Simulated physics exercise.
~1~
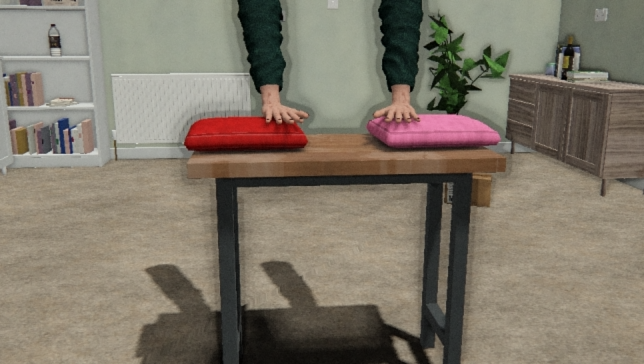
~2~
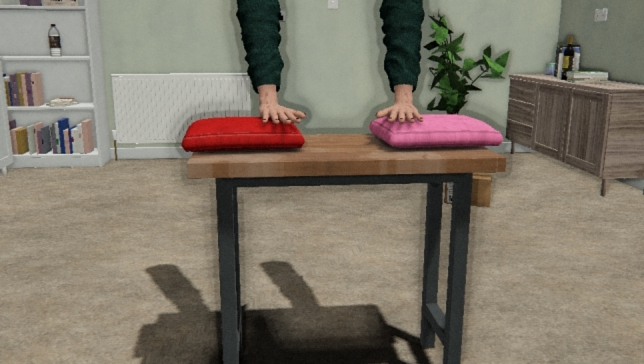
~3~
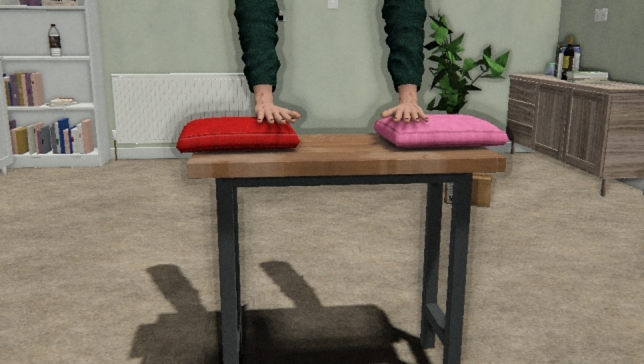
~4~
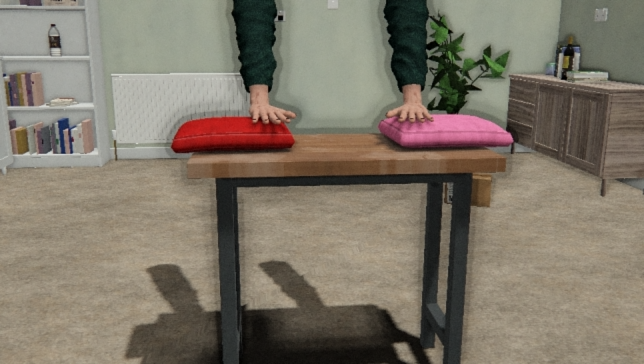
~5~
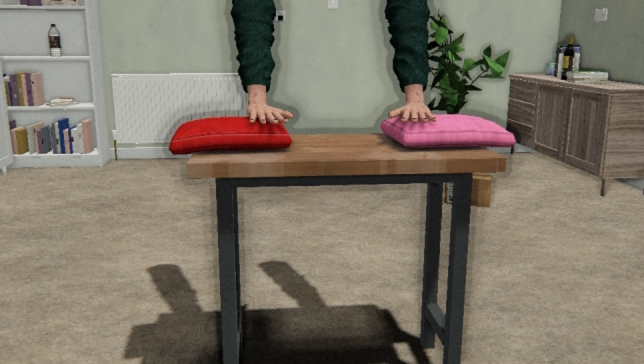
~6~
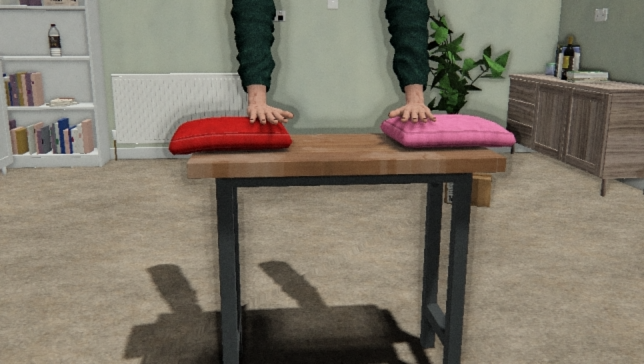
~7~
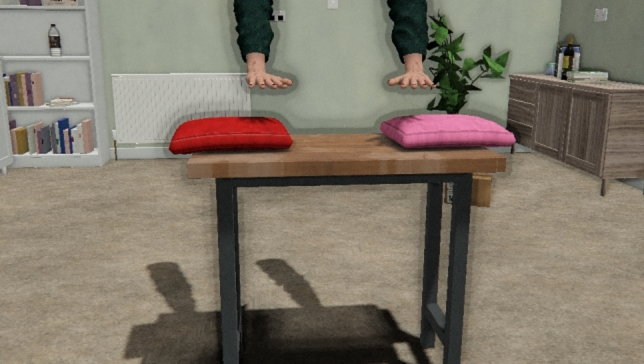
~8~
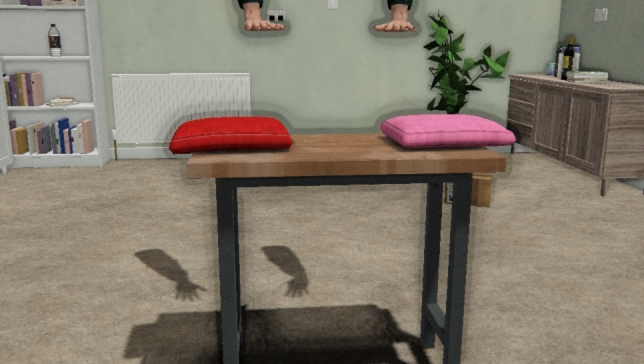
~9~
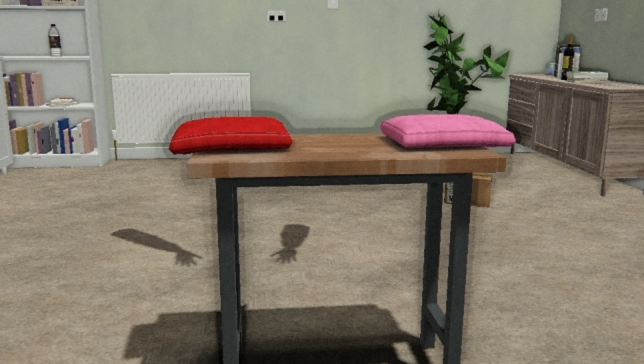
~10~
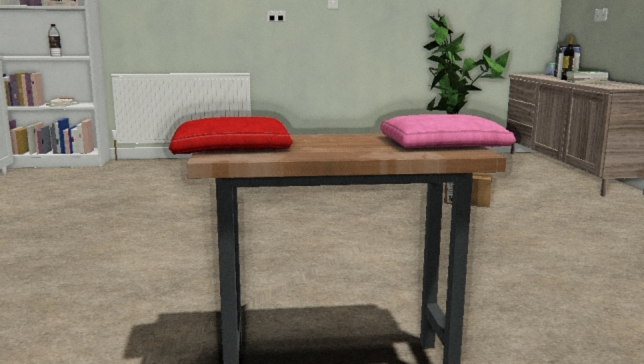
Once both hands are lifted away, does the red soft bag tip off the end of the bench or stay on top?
The red soft bag stays on top of the bench, lying still with its end sticking out, and the pink one holds its place too.
At the start, a red soft bag and a pink soft bag lie near opposite ends of a small wooden bench, with a hand resting on each. The hands slowly push the bags apart, the red one to the left and the pink one to the right, until both stick out slightly over the ends. The hands pause there, then let go and lift straight up out of view, their shadows sliding away across the floor. Left alone, both bags stay on the bench, lying still.
